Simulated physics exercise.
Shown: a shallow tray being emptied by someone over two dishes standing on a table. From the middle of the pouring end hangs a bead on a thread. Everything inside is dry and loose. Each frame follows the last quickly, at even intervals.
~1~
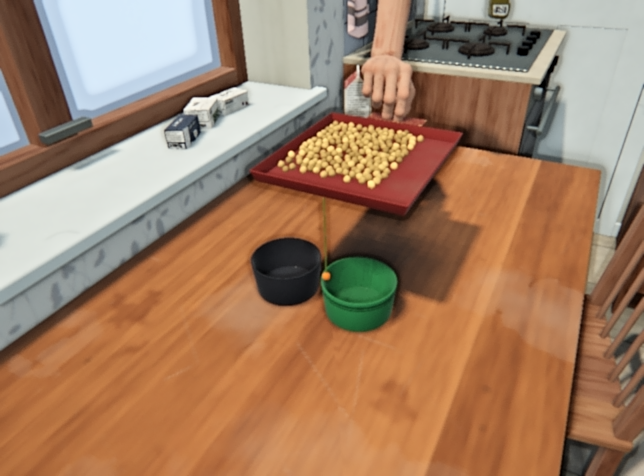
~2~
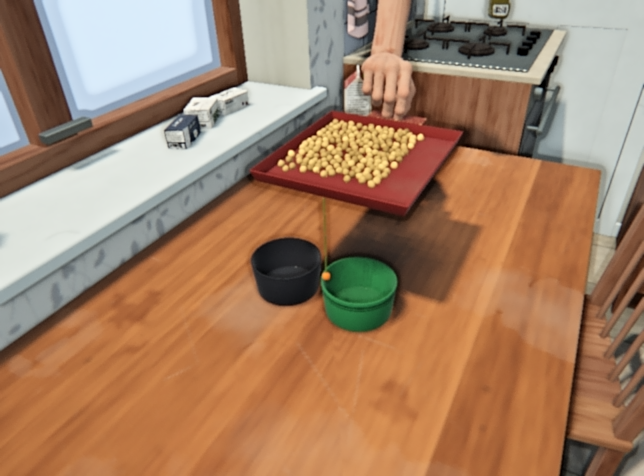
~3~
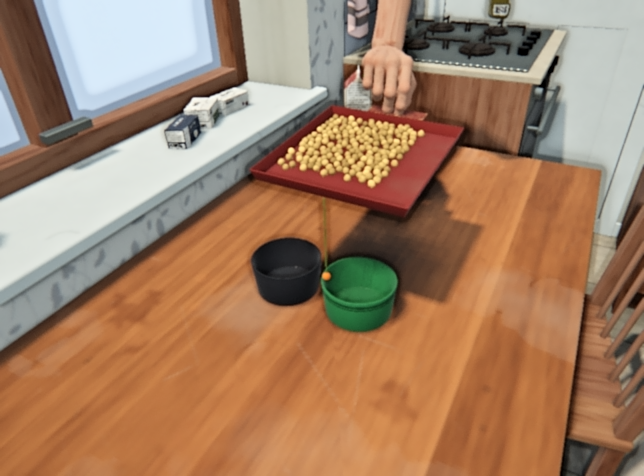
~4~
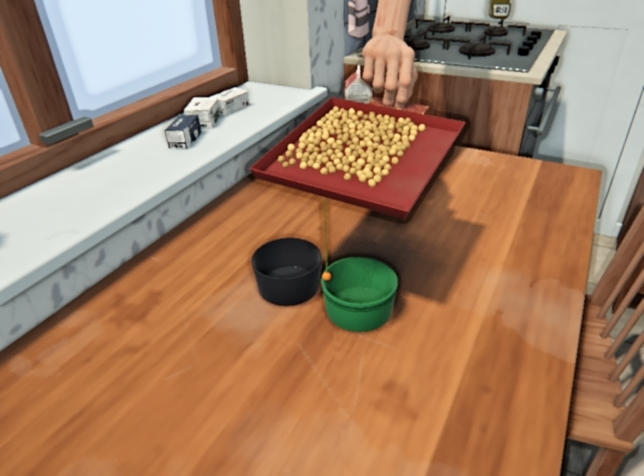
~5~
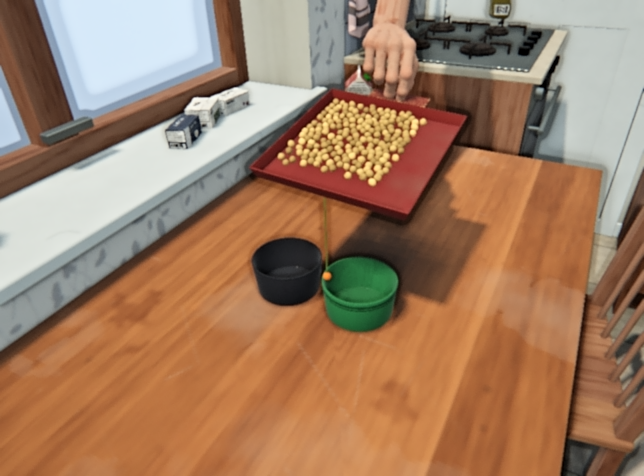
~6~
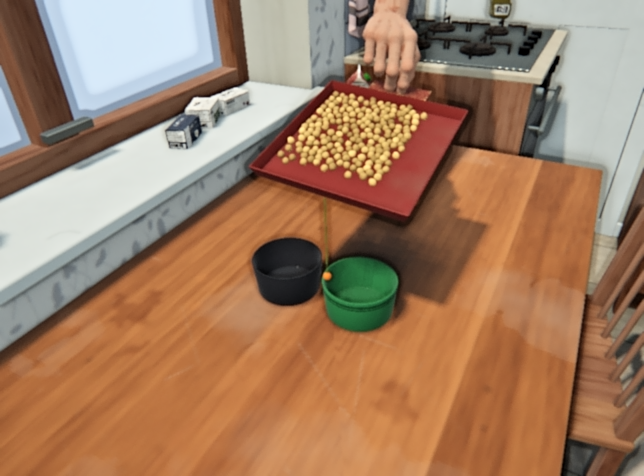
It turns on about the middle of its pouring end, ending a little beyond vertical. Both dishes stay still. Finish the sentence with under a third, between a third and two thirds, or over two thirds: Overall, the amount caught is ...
Overall, the amount caught is under a third.
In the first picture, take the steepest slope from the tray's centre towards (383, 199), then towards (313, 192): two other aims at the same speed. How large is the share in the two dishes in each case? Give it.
First heading roughly 10 %, second roughly 0 %.
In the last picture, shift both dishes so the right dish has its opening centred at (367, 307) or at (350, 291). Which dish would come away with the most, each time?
Run 1: The one on the right side. Run 2: The one on the right side.
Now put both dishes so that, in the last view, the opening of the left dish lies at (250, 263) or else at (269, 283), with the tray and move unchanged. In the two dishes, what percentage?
Around 10 % followed by around 60 %.
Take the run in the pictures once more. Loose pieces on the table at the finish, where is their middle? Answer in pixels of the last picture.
The centre sits close to (382, 362).
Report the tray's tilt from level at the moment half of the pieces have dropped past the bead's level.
I'd say close to 90 degrees.
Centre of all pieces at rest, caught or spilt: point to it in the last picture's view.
At about (381, 361).
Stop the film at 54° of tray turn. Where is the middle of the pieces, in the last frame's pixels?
Around (364, 182).
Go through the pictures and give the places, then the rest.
The first picture shows corners of the pouring end at (255, 169) and (405, 203), level; middle of the load at (355, 149), dried chickpeas; left dish at (268, 289); right dish at (343, 315); bead on its thread at (326, 276).
The second picture shows corners of the pouring end at (255, 169) and (405, 203), level; middle of the load at (355, 148).
The third picture shows corners of the pouring end at (255, 168) and (405, 205), tipped barely, lowest at the right corner; middle of the load at (355, 145).
The fourth picture shows corners of the pouring end at (255, 167) and (405, 207), tipped a little, lowest at the right corner; middle of the load at (355, 141).
The fifth picture shows corners of the pouring end at (255, 166) and (405, 209), tipped a little, lowest at the right corner; middle of the load at (356, 136).
The sixth picture shows corners of the pouring end at (255, 165) and (405, 211), tipped a little, lowest at the right corner; middle of the load at (356, 132); left dish at (269, 289); right dish at (344, 314).
Soon after the last picture, tray tipped steeply; nearly all on the tray; a stray few outside both; a stray few in the air.
A little later, tray tipped right over; about a quarter on the tray; about half outside both; about a quarter in the air.
Later still, tray tipped past a quarter turn; a stray few in the right dish; nearly all outside both.
At rest, tray tipped past a quarter turn; a stray few in the right dish; none in the left dish; nearly all outside both.
